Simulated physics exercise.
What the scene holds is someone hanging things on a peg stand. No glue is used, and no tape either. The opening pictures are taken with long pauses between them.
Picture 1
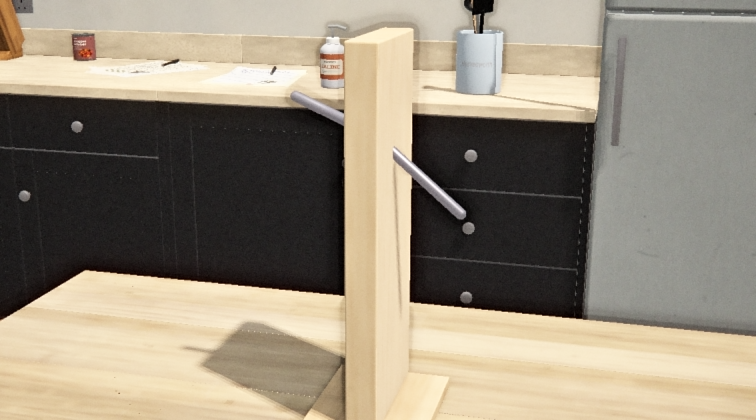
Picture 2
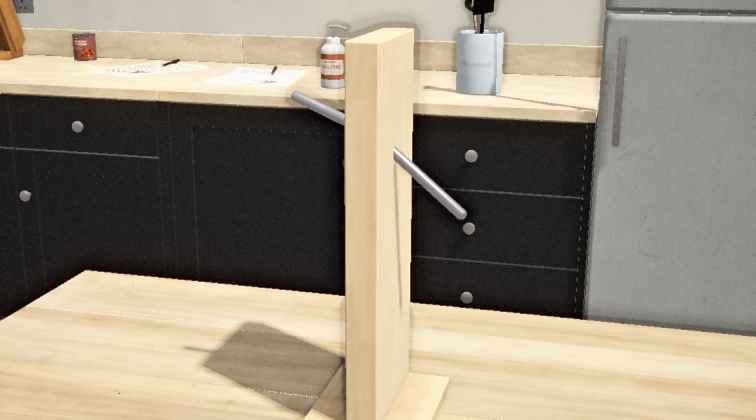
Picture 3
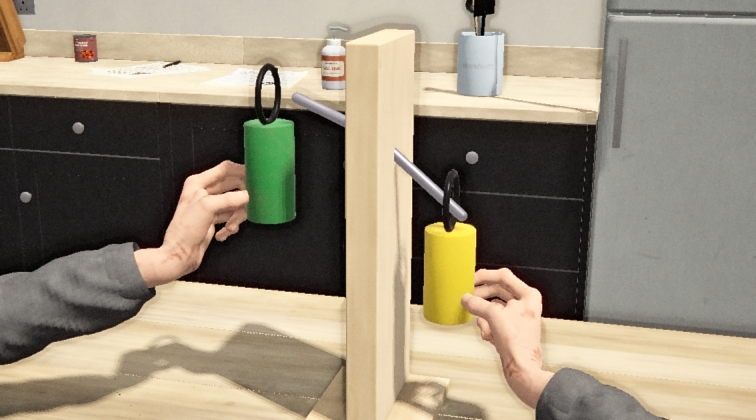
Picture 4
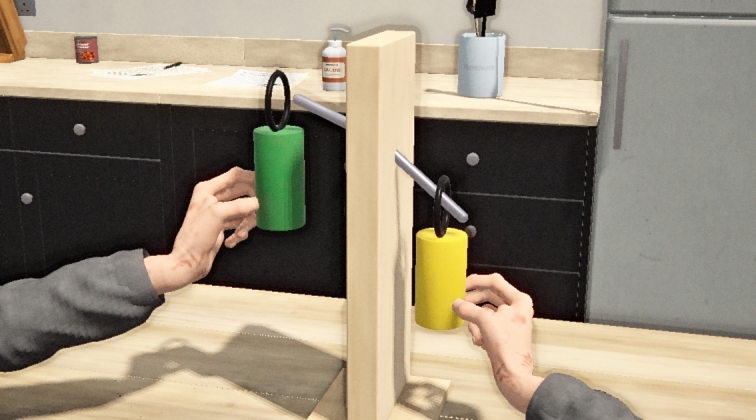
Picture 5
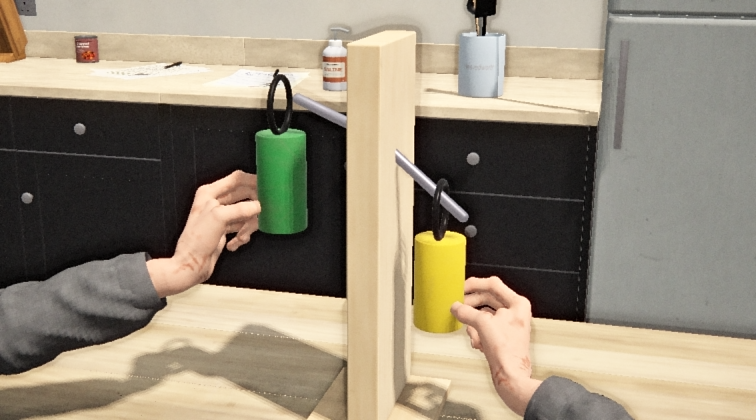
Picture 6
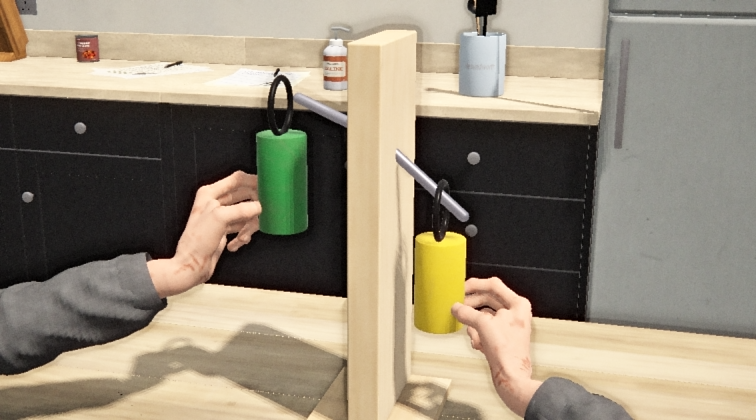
We see a wooden stand with a slanted metal rod on a table, then two hands bring in a green cylinder on the left and a yellow one on the right, shifting them slightly and holding them near the rod's ends.
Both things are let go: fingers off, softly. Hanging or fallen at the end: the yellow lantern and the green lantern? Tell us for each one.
Finally the yellow lantern comes down, while the green lantern comes down.
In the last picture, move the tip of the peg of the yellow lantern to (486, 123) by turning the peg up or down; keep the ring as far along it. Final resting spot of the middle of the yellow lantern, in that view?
It finishes near (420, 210).
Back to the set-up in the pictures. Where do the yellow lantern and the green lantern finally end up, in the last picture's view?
(523, 412) and (286, 335).
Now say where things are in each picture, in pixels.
Peg stand (380, 232), in the first picture.
Peg stand (380, 232), in the second picture.
Still on the way; yellow lantern (450, 245); peg stand (381, 234), in the third picture.
Still on the way; green lantern (279, 149); peg stand (382, 235), in the fourth picture.
Still on the way; yellow lantern (440, 253); peg stand (382, 235), in the fifth picture.
In place, still held; yellow lantern (441, 254); green lantern (281, 152); peg stand (382, 234), in the sixth picture.
Then, 0.14 s on from there, yellow lantern turned 22° from its first pose near (455, 284); green lantern displaced about its own width near (282, 195).
Then, 0.22 s on from there, yellow lantern on its way down near (474, 356); green lantern on its way down near (284, 286).
In the end, the yellow lantern falls off, near (523, 412); the green lantern falls off, near (285, 335).
